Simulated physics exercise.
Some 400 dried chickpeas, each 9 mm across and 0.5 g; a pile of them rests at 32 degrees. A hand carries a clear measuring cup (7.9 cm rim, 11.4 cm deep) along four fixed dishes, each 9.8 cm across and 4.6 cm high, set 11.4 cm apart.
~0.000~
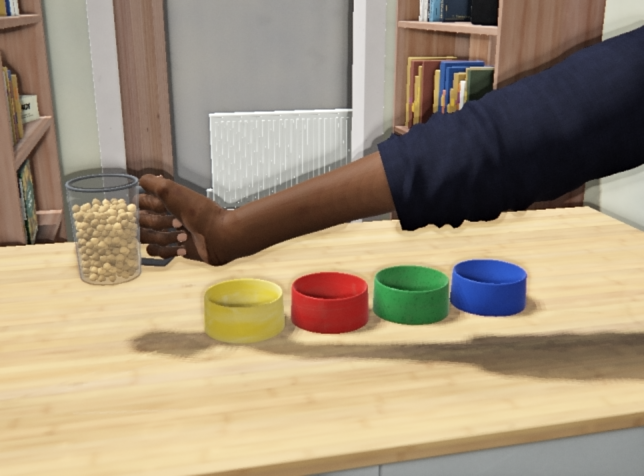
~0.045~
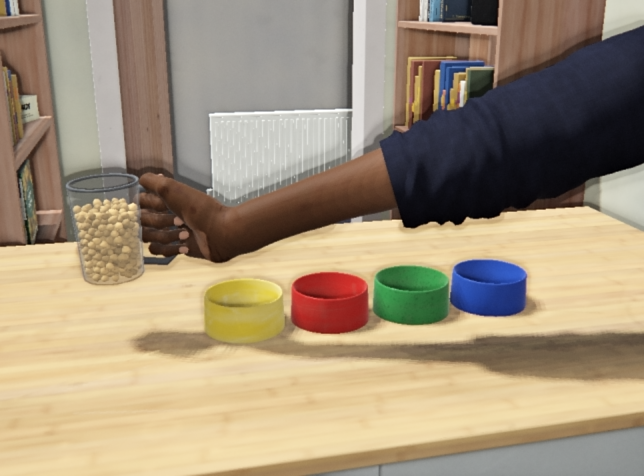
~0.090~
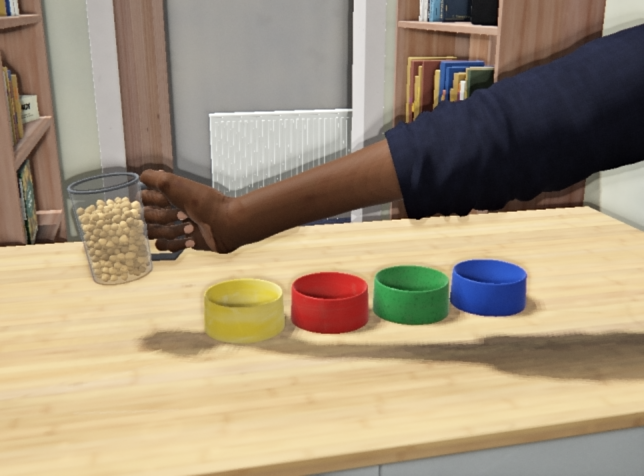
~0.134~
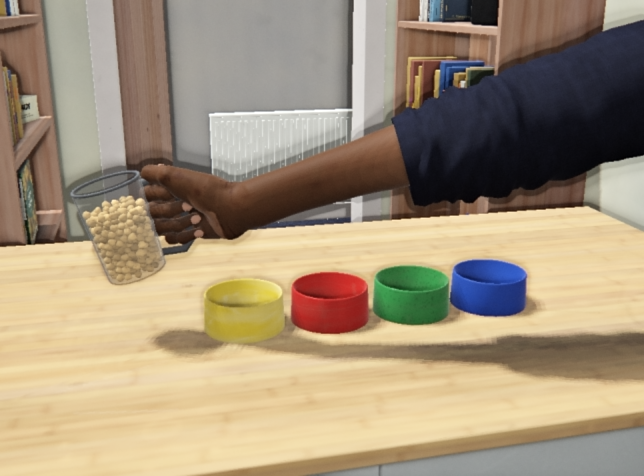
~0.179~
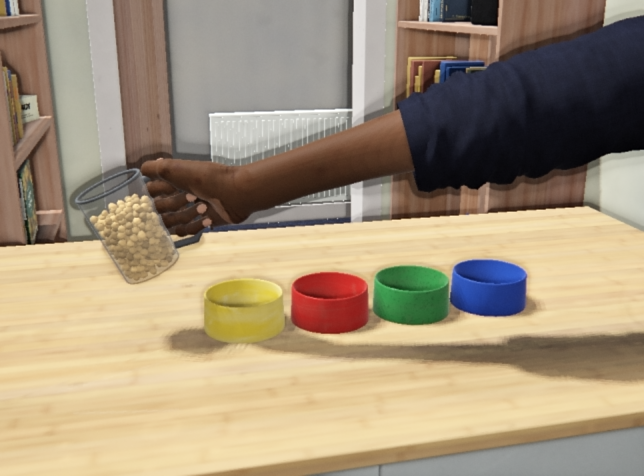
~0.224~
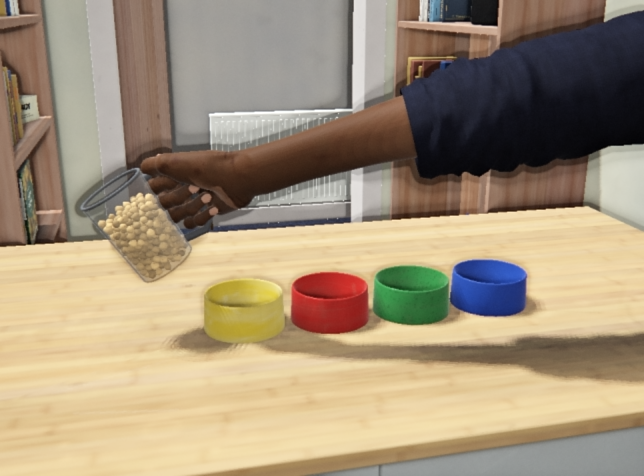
On a wooden counter, a hand tilts a clear cup of chickpeas leftward beside four colored dishes.
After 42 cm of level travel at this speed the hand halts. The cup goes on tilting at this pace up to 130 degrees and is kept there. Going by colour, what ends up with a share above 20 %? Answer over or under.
Red: Under, blue: Under, green: Under, yellow: Over, counter: Over.
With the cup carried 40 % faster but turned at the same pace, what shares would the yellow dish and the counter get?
Yellow 50, counter 20.
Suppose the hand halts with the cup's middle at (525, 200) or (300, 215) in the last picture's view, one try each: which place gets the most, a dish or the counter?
The winner: Yellow, then yellow.
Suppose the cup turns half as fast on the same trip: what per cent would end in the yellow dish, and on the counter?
In that case yellow 10; counter 10.
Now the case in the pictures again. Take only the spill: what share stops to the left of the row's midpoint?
About 100 per cent.
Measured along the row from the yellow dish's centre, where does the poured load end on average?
Some 3 cm to the left.
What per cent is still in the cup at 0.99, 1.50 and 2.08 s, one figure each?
About 5, 0, 0.
After 0.99 s, tilt 130 degrees; cup holds 5 %, yellow 60 %.
Then, at 1.50 s, tilt 130 degrees; cup holds 0 %, yellow 65 %.
After 2.08 s, tilt 130 degrees; cup holds 0 %, yellow 65 %.
By 2.4 s all is still; red 0 %, blue 0 %, green 0 %, yellow 65 %, counter 35 %.
